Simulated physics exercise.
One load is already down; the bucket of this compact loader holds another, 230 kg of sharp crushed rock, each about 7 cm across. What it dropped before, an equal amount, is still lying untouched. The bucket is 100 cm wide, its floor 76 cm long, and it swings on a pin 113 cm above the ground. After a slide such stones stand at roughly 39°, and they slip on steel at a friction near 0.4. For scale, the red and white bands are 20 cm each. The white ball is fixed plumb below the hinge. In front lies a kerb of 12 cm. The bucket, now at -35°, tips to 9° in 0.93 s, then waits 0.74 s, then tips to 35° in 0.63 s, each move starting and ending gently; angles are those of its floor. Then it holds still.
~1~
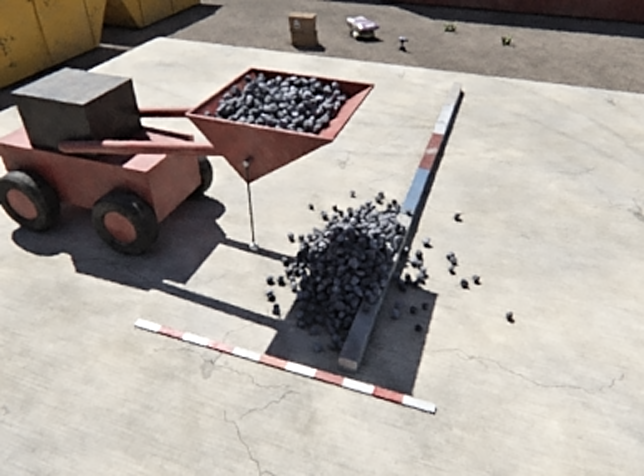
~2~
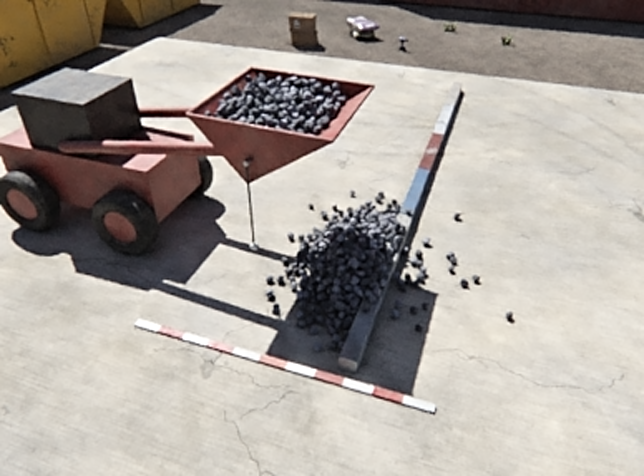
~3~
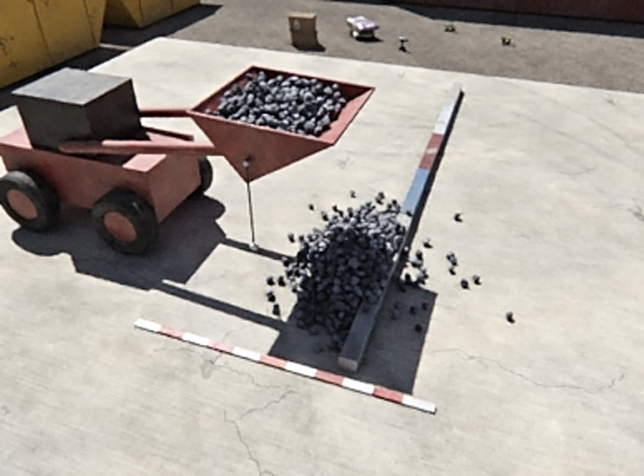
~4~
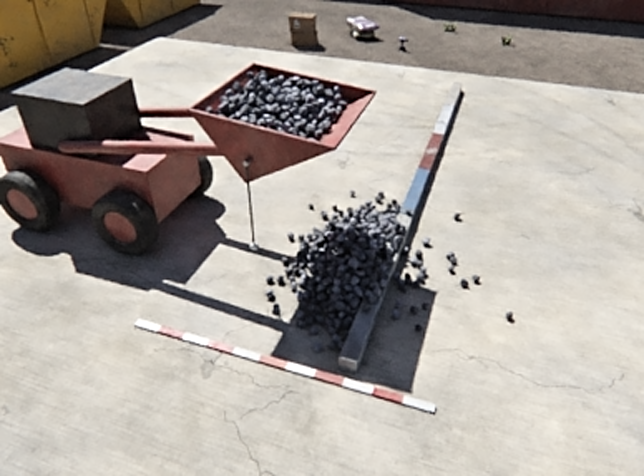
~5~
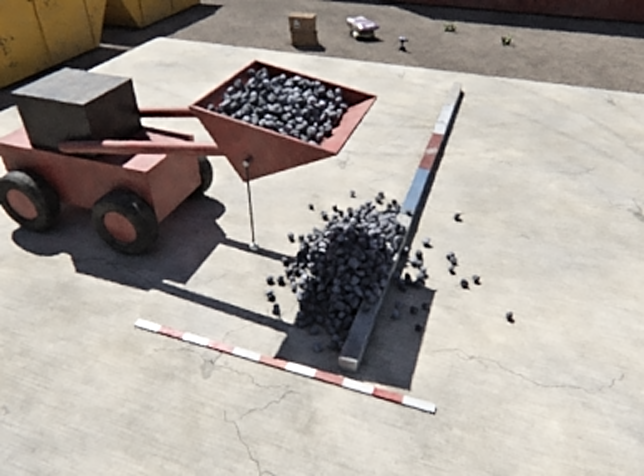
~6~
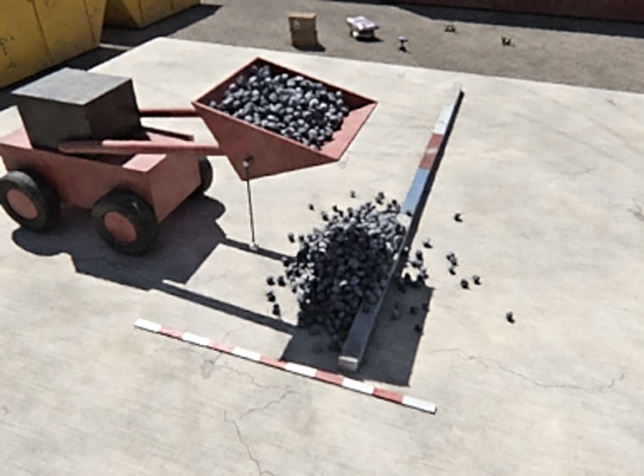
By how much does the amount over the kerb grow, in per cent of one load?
Roughly 41 per cent of a load more.
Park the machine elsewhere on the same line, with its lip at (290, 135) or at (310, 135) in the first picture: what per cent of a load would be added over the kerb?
First some 0, then 10 per cent.
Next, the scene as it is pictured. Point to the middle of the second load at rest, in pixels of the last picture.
Their middle is at about (377, 254).
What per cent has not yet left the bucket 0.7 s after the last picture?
About 100 per cent.
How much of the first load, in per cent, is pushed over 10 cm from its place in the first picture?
Roughly 5 per cent of them.
Then, 0.4 s after the last picture the floor is at 2°; in per cent of one load, 100 in the bucket, 96 on this side of the kerb, 4 over the kerb; the foremost stones are at (461, 271).
Then, 0.7 s after the last picture the floor is at 9°; in per cent of one load, 100 in the bucket, 96 on this side of the kerb, 4 over the kerb; the foremost stones are at (461, 271).
Then, 2.4 s after the last picture the floor is at 35°; in per cent of one load, 30 in the bucket, 163 on this side of the kerb, 8 over the kerb; the foremost stones are at (463, 265).
Then, 4.8 s after the last picture the floor is at 35°; in per cent of one load, 0 in the bucket, 155 on this side of the kerb, 45 over the kerb; the foremost stones are at (485, 294). Net gain over the kerb, 41.
